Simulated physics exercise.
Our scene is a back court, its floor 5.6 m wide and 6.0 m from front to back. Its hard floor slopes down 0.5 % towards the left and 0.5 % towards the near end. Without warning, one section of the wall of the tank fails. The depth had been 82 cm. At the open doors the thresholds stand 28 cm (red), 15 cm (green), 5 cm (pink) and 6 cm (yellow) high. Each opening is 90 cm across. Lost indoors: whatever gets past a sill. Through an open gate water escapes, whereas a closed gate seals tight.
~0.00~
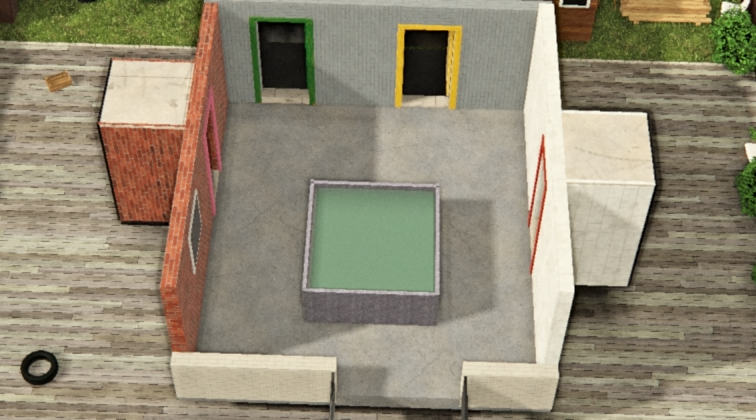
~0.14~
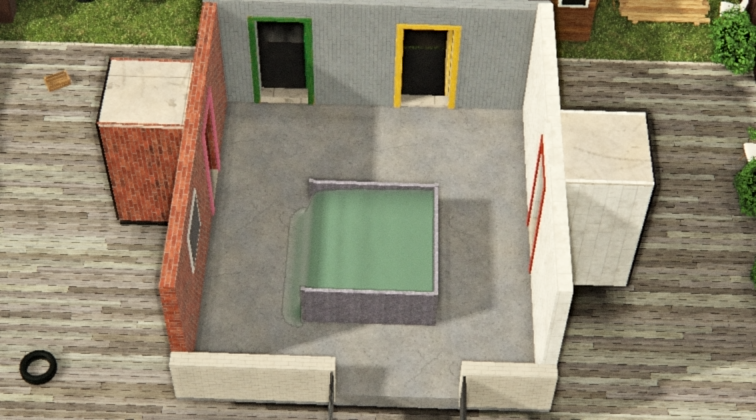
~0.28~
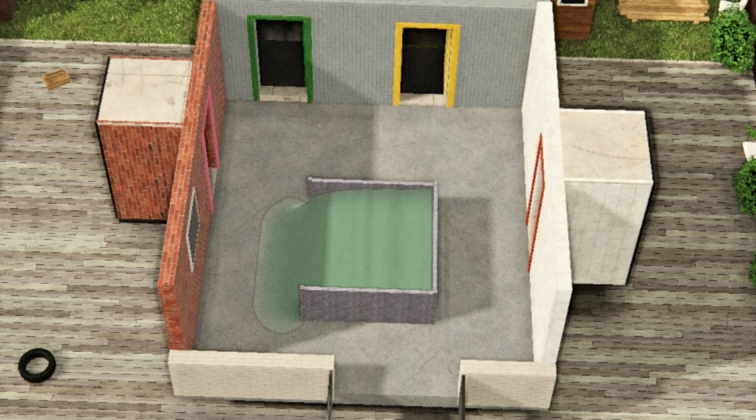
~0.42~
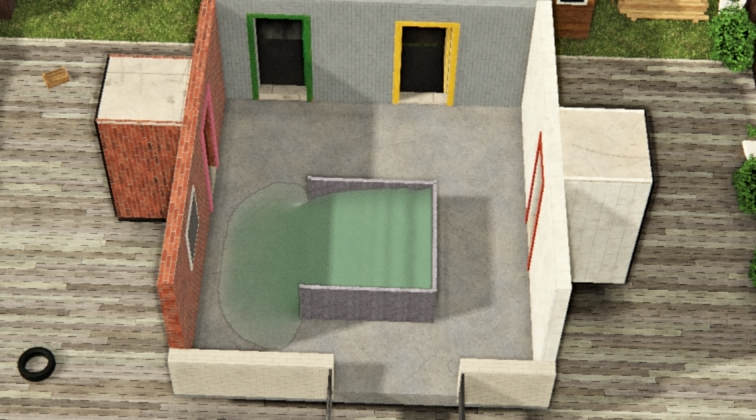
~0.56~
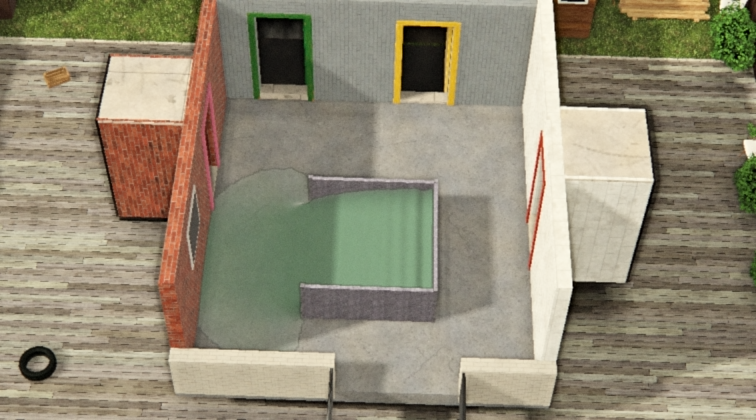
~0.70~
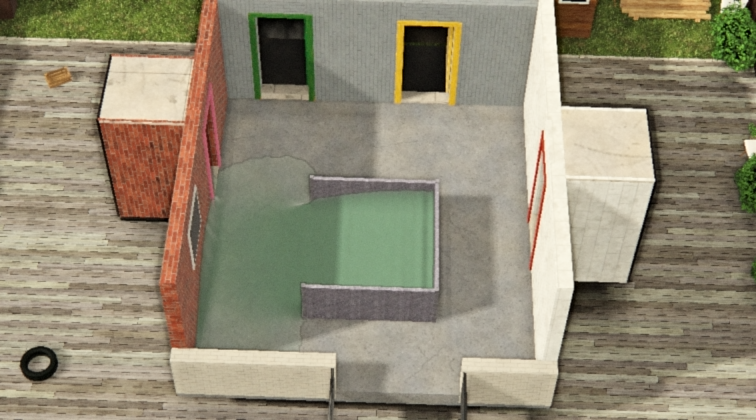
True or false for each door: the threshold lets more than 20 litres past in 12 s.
Red door false, green door true, pink door true, yellow door true.
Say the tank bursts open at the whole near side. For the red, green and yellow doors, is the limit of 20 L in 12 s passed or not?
Then: Red short of it, green short of it, yellow short of it.
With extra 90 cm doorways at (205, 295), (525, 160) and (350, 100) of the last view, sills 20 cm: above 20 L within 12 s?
First doorway gets there, second falls short, third falls short.
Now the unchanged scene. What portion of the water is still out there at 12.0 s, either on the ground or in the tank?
That would be close to 70 per cent.
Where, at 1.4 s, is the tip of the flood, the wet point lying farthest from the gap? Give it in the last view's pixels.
Point: Roughly (227, 108).
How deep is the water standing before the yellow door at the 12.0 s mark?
7.0 cm.
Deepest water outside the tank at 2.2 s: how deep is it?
It gets to some 60 cm.
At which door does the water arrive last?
Red.
After 1.4 s water covers 25 % of the floor and is deepest (64 cm) near (194, 364); red door not reached, green door not reached, pink door 25 cm at the sill, 64 L in, yellow door not reached.
After 2.2 s water covers 40 % of the floor and is deepest (60 cm) near (193, 373); red door not reached, green door 18 cm at the sill, 0 L in, pink door 22 cm at the sill, 170 L in, yellow door not reached.
After 3.5 s water covers 70 % of the floor and is deepest (37 cm) near (535, 355); red door not reached, green door 27 cm at the sill, 64 L in, pink door 14 cm at the sill, 258 L in, yellow door 4 cm at the sill, 0 L in.
After 7.0 s water covers 95 % of the floor and is deepest (20 cm) near (476, 108); red door 5 cm at the sill, 0 L in, green door 11 cm at the sill, 101 L in, pink door 10 cm at the sill, 317 L in, yellow door 5 cm at the sill, 0 L in.
After 12.0 s water covers 100 % of the floor and is deepest (13 cm) near (238, 102); red door 8 cm at the sill, 0 L in, green door 11 cm at the sill, 102 L in, pink door 11 cm at the sill, 418 L in, yellow door 7 cm at the sill, 55 L in.
